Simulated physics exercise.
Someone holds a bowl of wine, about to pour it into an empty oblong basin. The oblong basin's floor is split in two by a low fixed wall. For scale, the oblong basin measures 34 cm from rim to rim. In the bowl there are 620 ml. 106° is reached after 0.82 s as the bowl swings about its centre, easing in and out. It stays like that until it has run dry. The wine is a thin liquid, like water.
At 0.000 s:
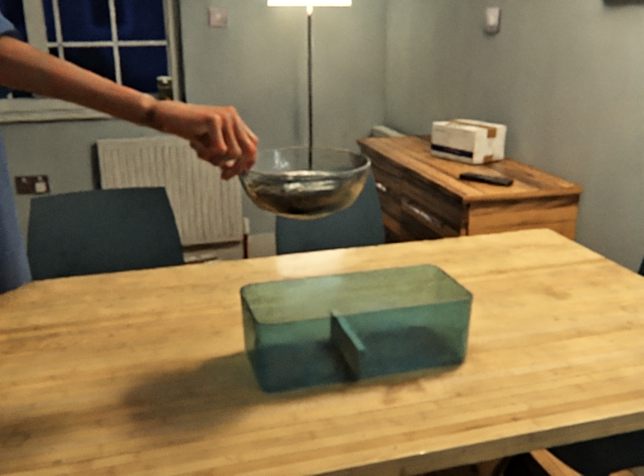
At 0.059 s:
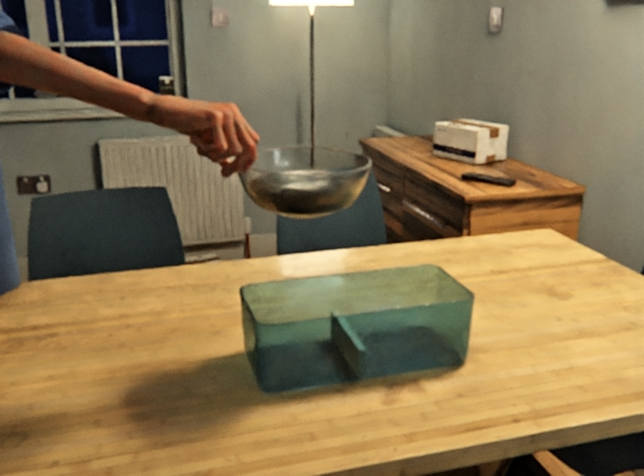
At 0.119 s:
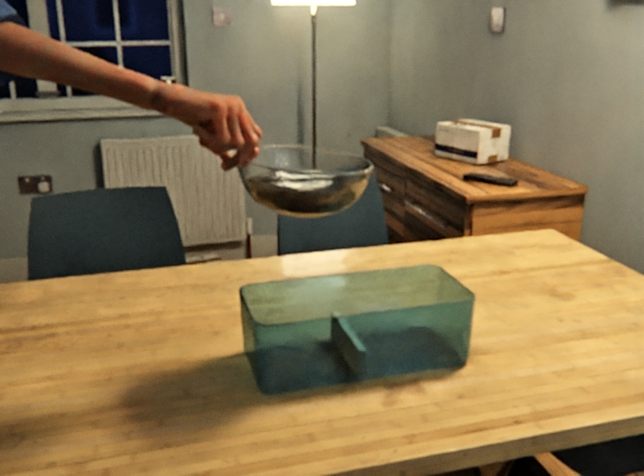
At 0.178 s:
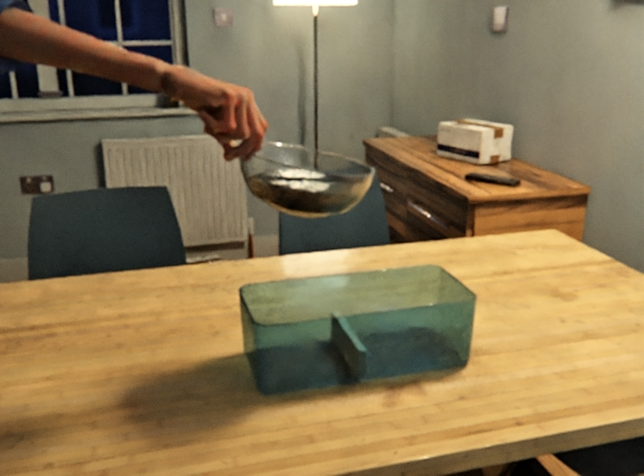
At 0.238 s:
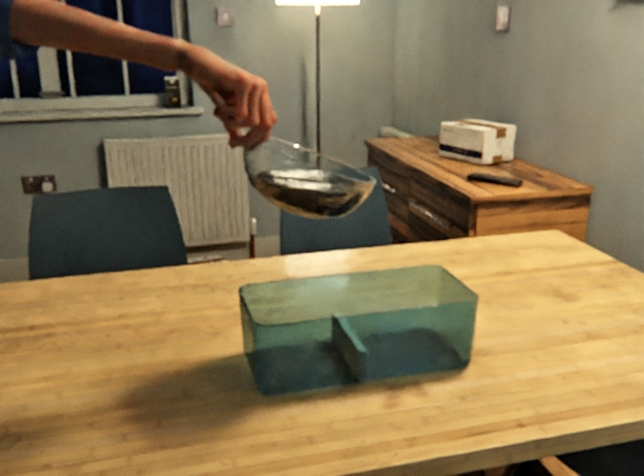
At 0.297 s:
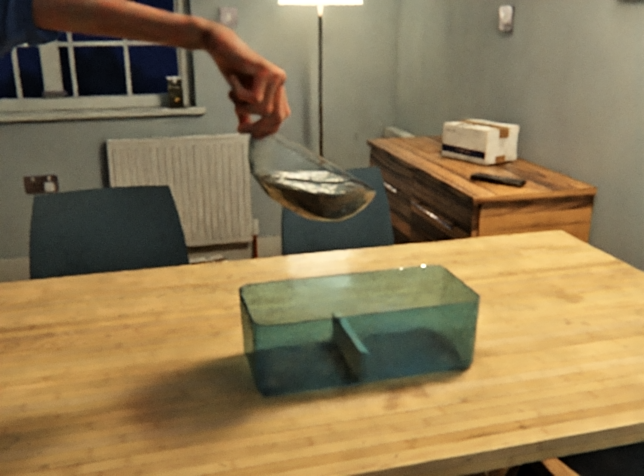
In a dining room, a hand holding a clear glass bowl of liquid tilting it rightward above a divided teal basin.
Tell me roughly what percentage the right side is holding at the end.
At the end it holds about 82 per cent.
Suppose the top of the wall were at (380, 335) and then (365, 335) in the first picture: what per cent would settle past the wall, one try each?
50 % and 65 %.
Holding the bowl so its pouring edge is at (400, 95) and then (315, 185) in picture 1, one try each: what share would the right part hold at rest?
First 80, then 30 per cent.
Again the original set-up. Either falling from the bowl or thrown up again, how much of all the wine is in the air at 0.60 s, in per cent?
My guess is roughly 44 %.
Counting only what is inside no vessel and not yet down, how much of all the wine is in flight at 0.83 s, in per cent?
About 8 per cent.
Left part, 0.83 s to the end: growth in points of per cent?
About 4 percent.
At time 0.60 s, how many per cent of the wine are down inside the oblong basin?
About 42%.
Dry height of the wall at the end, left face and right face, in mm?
The left side gives some 44 mm, the right side some 28 mm.
After 0.60 s the tilt is 89° and 13 per cent is still to pour, 0 is left of the wall and 43 right of it.
After 0.83 s the tilt is 106° and 0 per cent is still to pour, 11 is left of the wall and 81 right of it.
After 1.06 s the tilt is 106° and 0 per cent is still to pour, 15 is left of the wall and 82 right of it.
After 1.32 s the tilt is 106° and 0 per cent is still to pour, 15 is left of the wall and 82 right of it.
In the end 15 per cent lies left of the wall, 82 right of it and 3 outside.
